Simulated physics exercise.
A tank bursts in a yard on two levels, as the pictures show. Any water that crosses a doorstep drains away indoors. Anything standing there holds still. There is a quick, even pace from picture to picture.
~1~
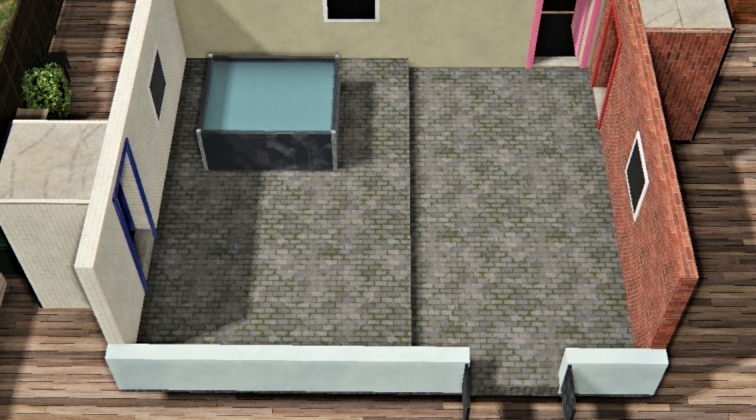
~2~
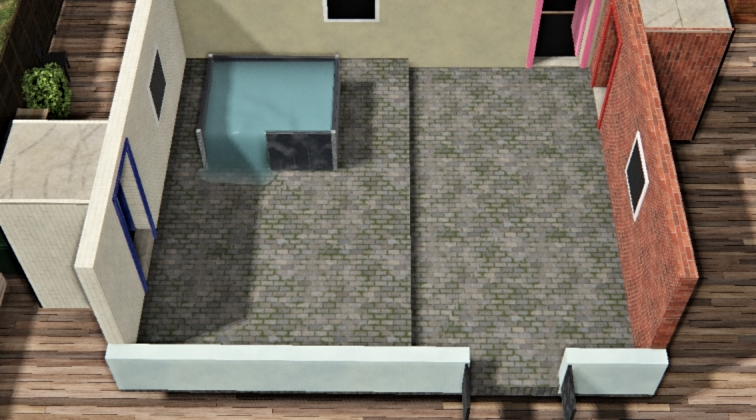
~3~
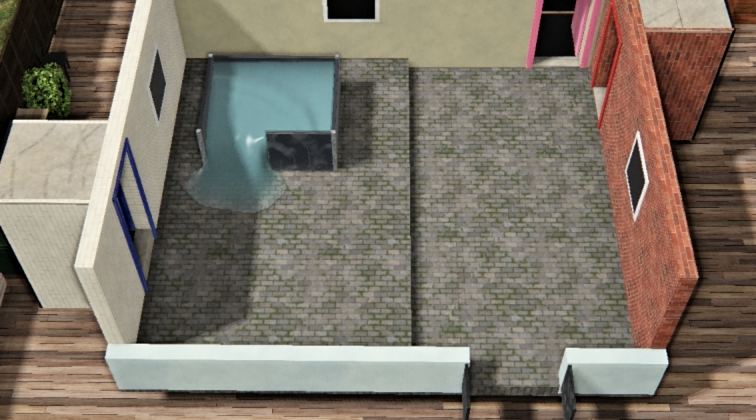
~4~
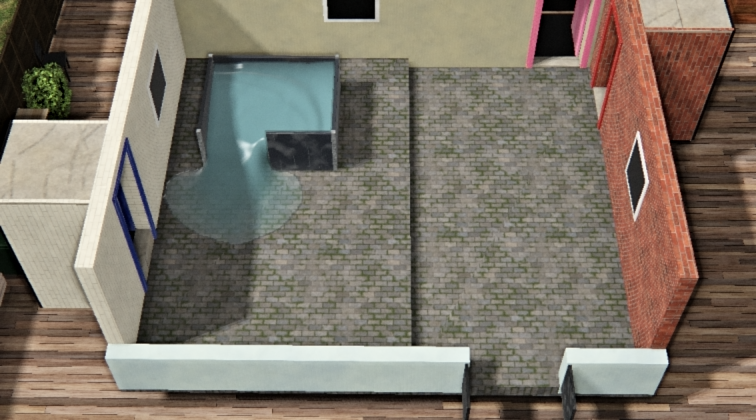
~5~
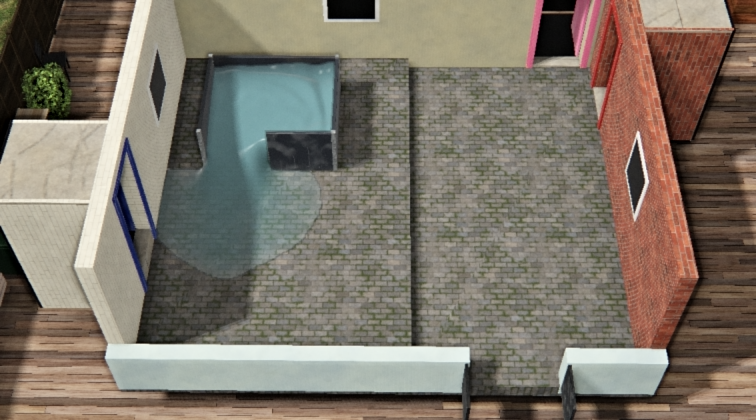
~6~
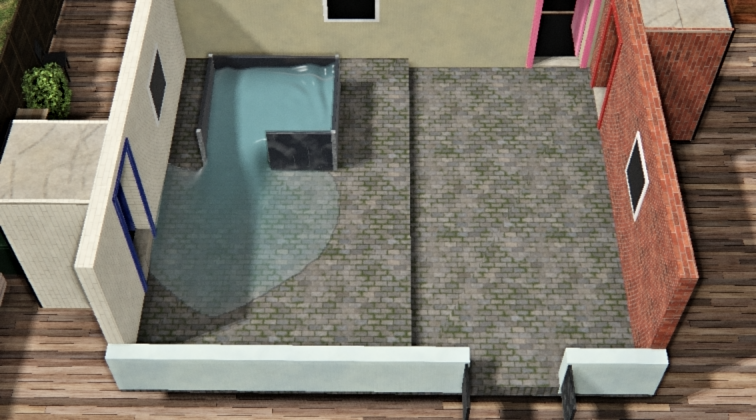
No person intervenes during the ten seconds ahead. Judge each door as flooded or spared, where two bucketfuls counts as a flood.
The pink door is flooded, the red door is spared, the blue door is spared.
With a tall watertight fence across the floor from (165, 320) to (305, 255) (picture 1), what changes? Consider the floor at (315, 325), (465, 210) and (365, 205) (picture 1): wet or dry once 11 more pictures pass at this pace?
Reading them off in sequence: Swamped, spared, swamped.
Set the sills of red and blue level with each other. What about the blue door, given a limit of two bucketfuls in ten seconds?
Taking them one by one, the blue door admits more.
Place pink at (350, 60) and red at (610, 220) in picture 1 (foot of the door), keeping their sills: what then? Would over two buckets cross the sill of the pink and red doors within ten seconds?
Pink door stays within it, red door tops the limit.
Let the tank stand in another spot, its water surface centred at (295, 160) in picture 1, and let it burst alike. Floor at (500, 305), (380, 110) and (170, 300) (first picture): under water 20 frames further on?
Soaked, bone-dry, soaked.
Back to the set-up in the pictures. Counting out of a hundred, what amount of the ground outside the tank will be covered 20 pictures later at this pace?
My best guess is some 45 %.
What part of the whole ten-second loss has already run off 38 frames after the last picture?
My estimate is roughly 25 percent.
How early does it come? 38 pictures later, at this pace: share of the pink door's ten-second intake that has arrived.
I'd put it at about 0 per cent.
A moment on, water covers 25 % of the floor; the pink door not reached, the red door not reached, the blue door wet at the sill, nothing in.
Next, water covers 30 % of the floor; the pink door not reached, the red door not reached, the blue door wet at the sill, nothing in.
Then, water covers 45 % of the floor; the pink door not reached, the red door not reached, the blue door wet at the sill, nothing in.
Later, water covers 75 % of the floor; the pink door not reached, the red door wet at the sill, nothing in, the blue door wet at the sill, nothing in.
In the end, water covers 90 % of the floor; the pink door over two buckets in, the red door wet at the sill, nothing in, the blue door wet at the sill, nothing in.
